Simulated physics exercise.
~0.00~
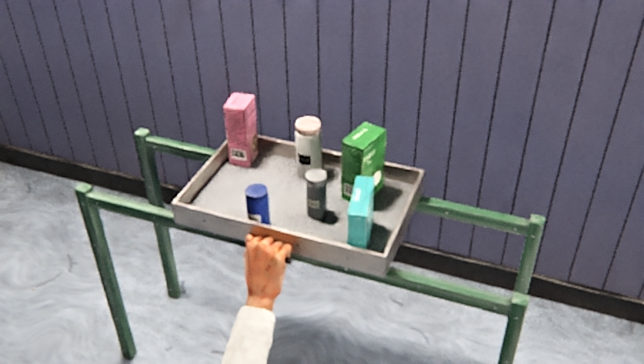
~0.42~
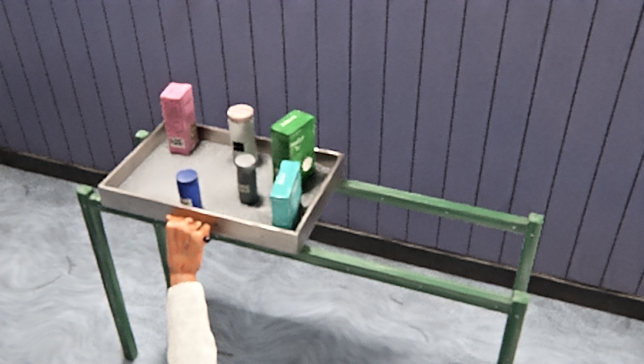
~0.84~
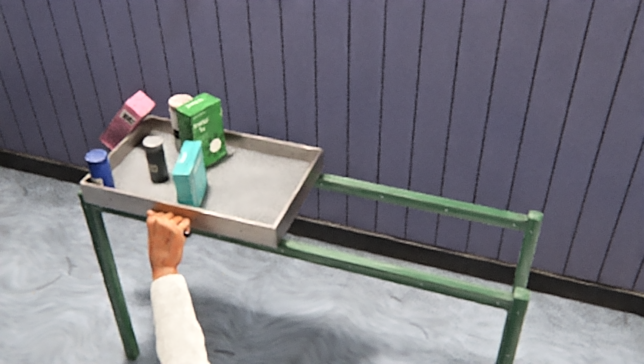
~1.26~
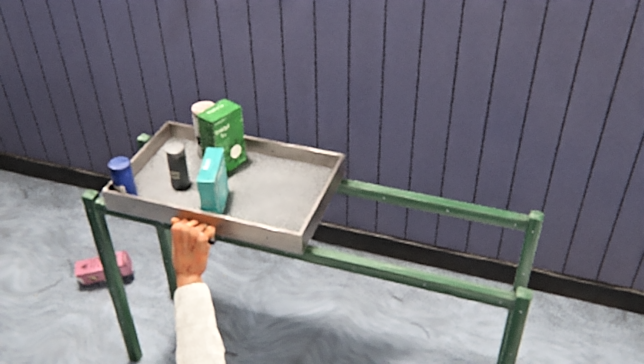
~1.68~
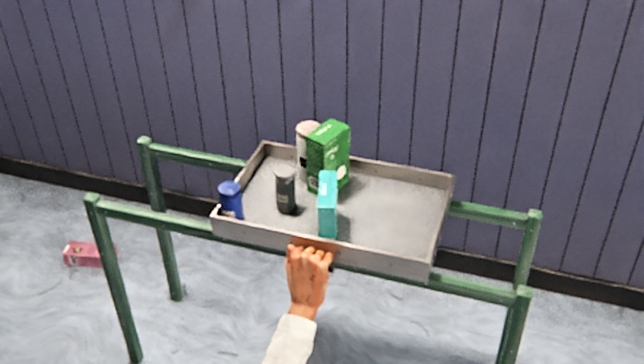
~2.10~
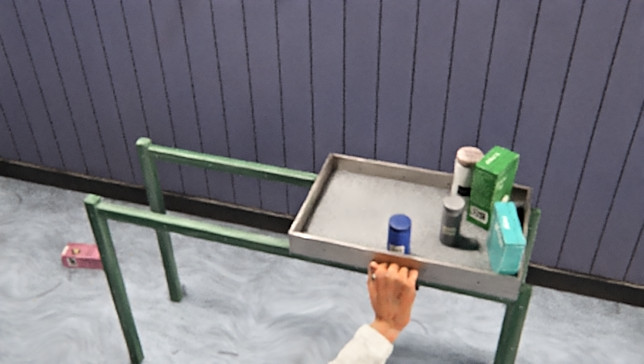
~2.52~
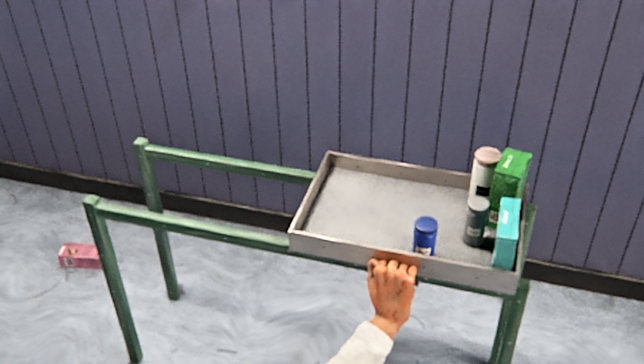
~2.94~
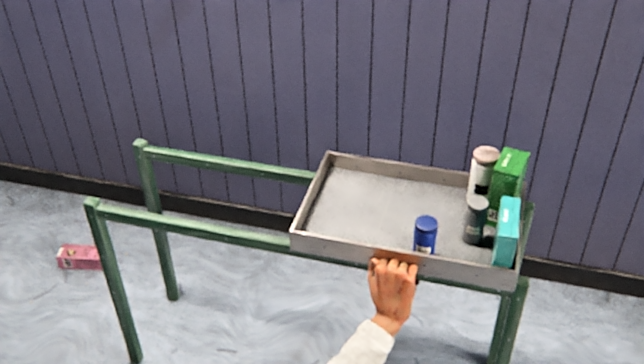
A hand slid a tray of six containers left along a green frame, and the pink carton tipped over the edge onto the floor. The hand then pushed the tray to the right end, where the other five slid rightward and stayed upright.
